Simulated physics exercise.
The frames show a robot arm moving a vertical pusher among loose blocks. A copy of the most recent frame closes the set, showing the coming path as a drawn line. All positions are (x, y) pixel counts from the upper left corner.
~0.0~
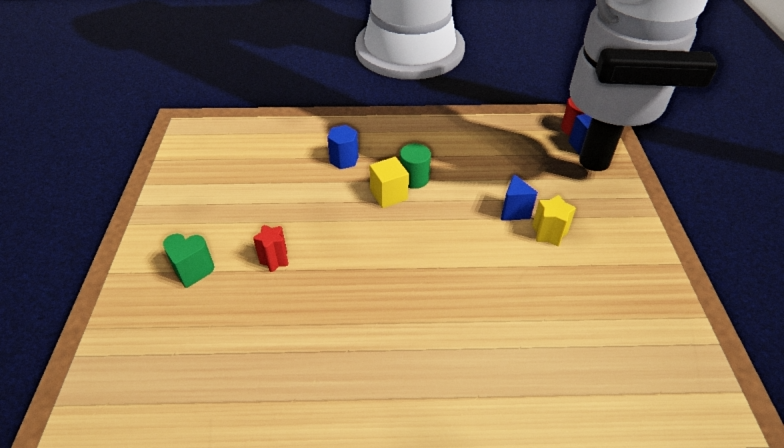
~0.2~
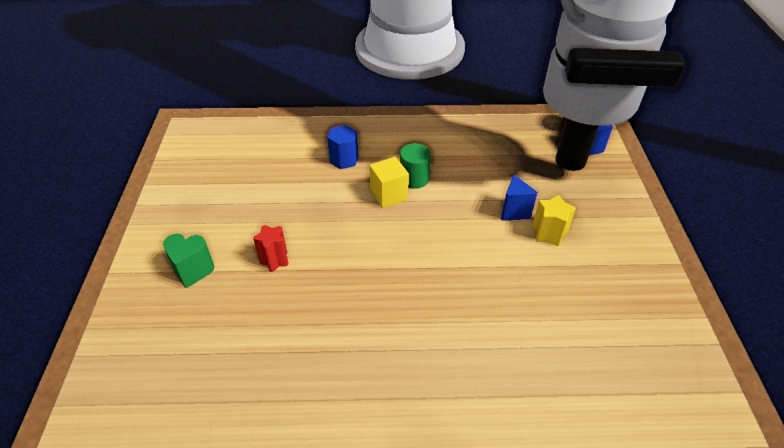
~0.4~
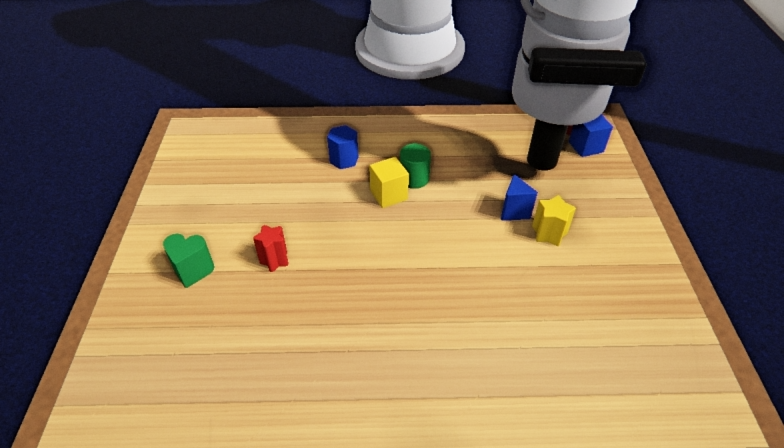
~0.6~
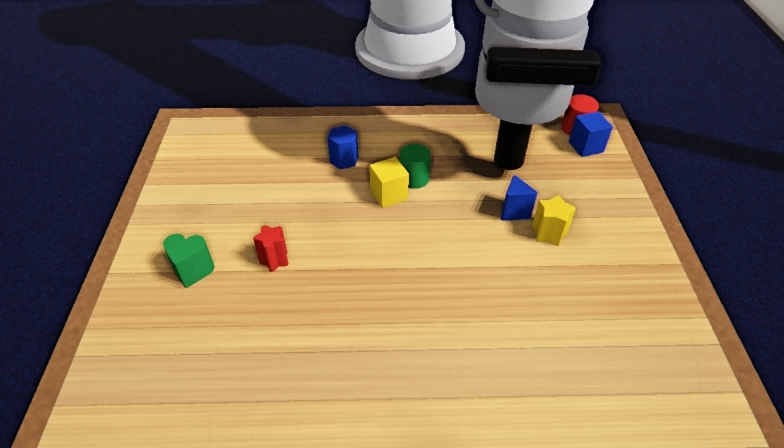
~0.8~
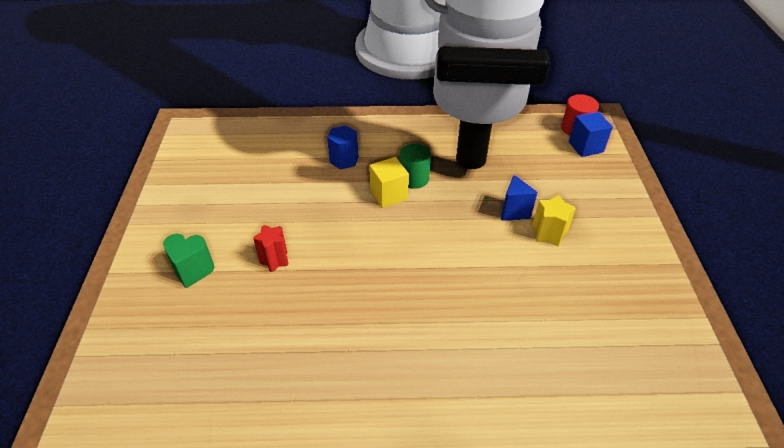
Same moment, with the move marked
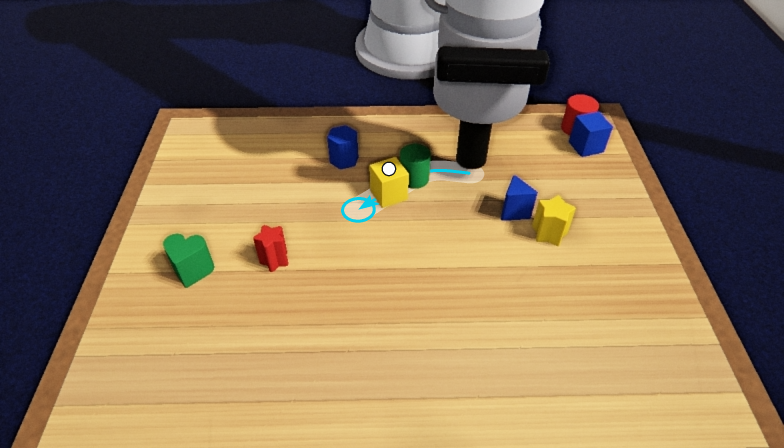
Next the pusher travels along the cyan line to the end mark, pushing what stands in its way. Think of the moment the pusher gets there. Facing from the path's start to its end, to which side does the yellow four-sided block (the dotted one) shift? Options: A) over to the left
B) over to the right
That would be A.
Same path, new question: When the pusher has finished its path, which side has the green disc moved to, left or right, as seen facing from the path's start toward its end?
Measured against the direction from start to end, the green disc shifts toward the right-hand side.
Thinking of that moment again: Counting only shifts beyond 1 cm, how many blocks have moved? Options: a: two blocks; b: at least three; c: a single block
The answer is a.
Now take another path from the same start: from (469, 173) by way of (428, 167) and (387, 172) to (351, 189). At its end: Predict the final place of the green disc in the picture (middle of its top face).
Its top middle will sit at (335, 183).
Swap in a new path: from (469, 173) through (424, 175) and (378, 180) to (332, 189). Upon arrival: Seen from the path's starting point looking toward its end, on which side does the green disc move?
Facing from start to end, it shifts right.
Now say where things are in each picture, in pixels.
In the first picture, lower end of the pusher (594, 162), tops of blocks, blue hexagon (342, 134), yellow four-sided block (389, 169), green disc (415, 153).
In the second picture, pusher (570, 162), blocks as before.
In the third picture, pusher (542, 161), blocks as before.
In the fourth picture, pusher (509, 161), blocks as before.
In the fifth picture, pusher (471, 160), blue hexagon (342, 134), yellow four-sided block (389, 169), green disc (415, 153).
The drawn path runs from (469, 173) via (427, 172) and (393, 189), ending at (358, 210); the dot is on the yellow four-sided block.
The first path, step by step. One third of the way, pusher (427, 159); yellow four-sided block (383, 171), turned 20° anticlockwise; green disc (401, 154).
Two thirds of the way, pusher (391, 176); yellow four-sided block (364, 181), turned 65° anticlockwise; green disc (360, 161).
At the end, pusher (358, 197); blue hexagon not moved; yellow four-sided block (334, 205), turned 85° anticlockwise; green disc (343, 164).
